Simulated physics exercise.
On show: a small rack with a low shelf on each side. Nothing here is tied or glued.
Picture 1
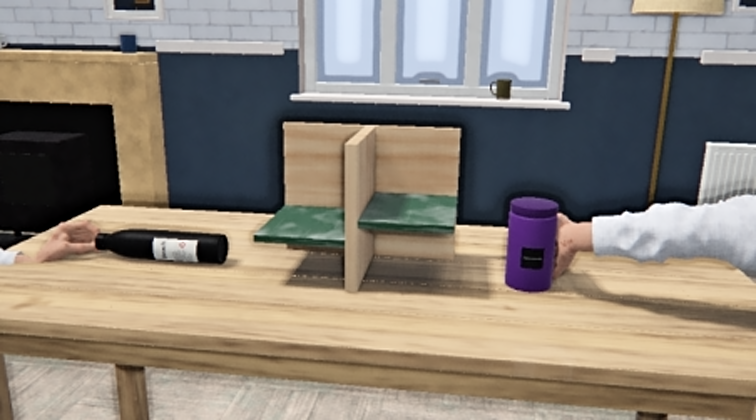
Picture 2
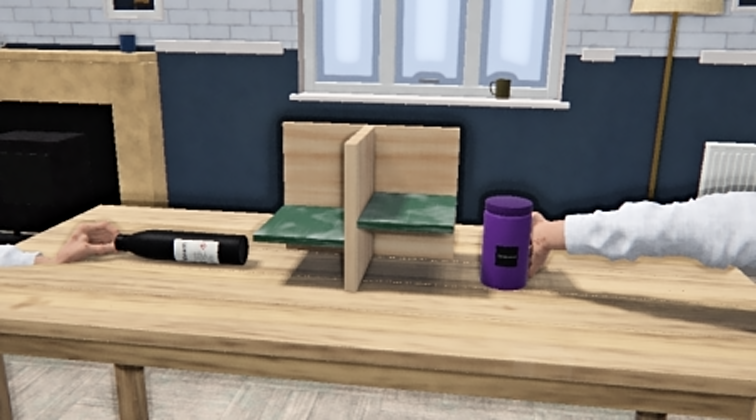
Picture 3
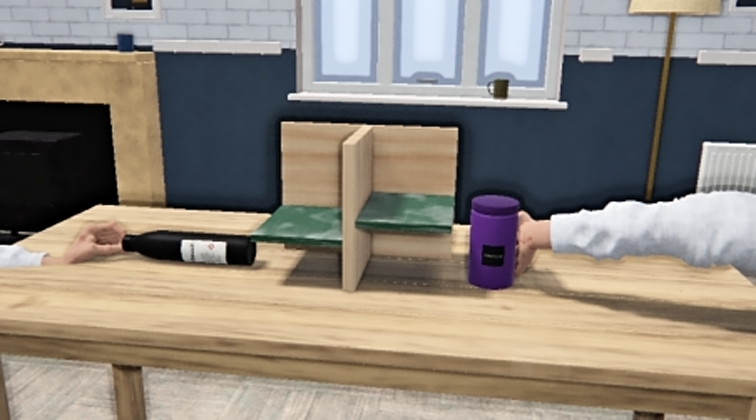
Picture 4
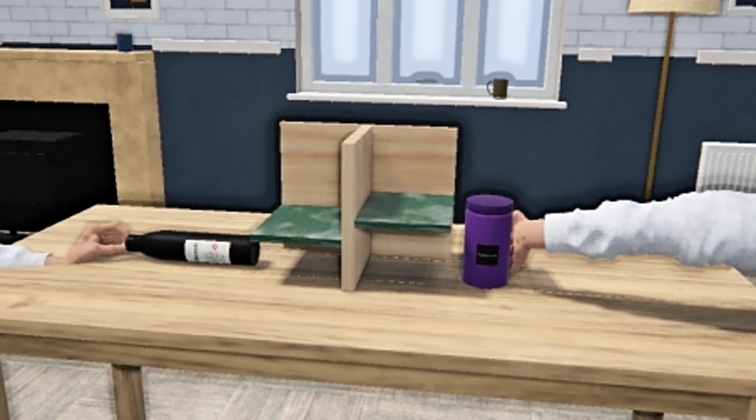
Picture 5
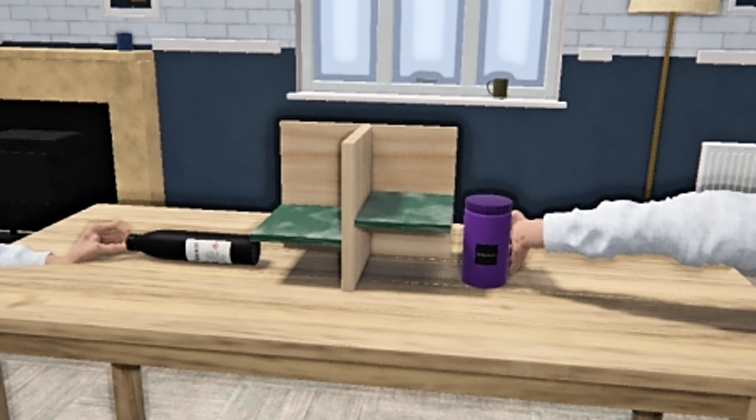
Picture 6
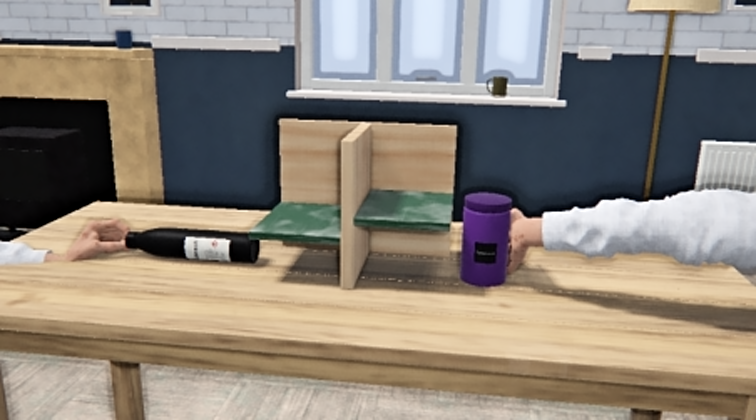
At the start, a black bottle lies on its side at the left of a wooden table and a purple jar stands at the right, with a small green-shelved rack between them. Two hands slide both objects a short way inward toward the rack, then the hands and objects stay almost still.
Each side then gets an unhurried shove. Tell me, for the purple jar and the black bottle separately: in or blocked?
At the end, the purple jar gets held up; the black bottle gets through.
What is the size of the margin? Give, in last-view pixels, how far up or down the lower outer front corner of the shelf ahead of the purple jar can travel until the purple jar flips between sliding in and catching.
20 pixels up.
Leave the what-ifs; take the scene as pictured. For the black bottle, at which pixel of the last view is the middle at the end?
Once it all settles, the centre sits at about (277, 250).
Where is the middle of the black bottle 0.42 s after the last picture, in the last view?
Its centre should be near (219, 246).
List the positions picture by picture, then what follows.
Hands sliding the things forward; purple jar (531, 244); black bottle (160, 245); shelf (362, 204), in the first frame.
Hands sliding the things forward; black bottle (181, 246); shelf (361, 204), in the second frame.
Hands sliding the things forward; purple jar (493, 242); shelf (359, 204), in the third frame.
Hands sliding the things forward; black bottle (192, 247); shelf (358, 204), in the fourth frame.
Hands sliding the things forward; purple jar (486, 241); shelf (358, 203), in the fifth frame.
Hands sliding the things forward; purple jar (485, 239); black bottle (192, 244); shelf (358, 202), in the sixth frame.
Then, 0.42 s after the last picture, purple jar sliding up to the opening near (473, 239); black bottle sliding up to the opening near (219, 246).
Then, 0.82 s after the last picture, purple jar stopped at the opening near (473, 238); black bottle part of the way in near (261, 249).
At rest, the purple jar is too tall, near (473, 238); the black bottle clears the shelf, near (277, 250).
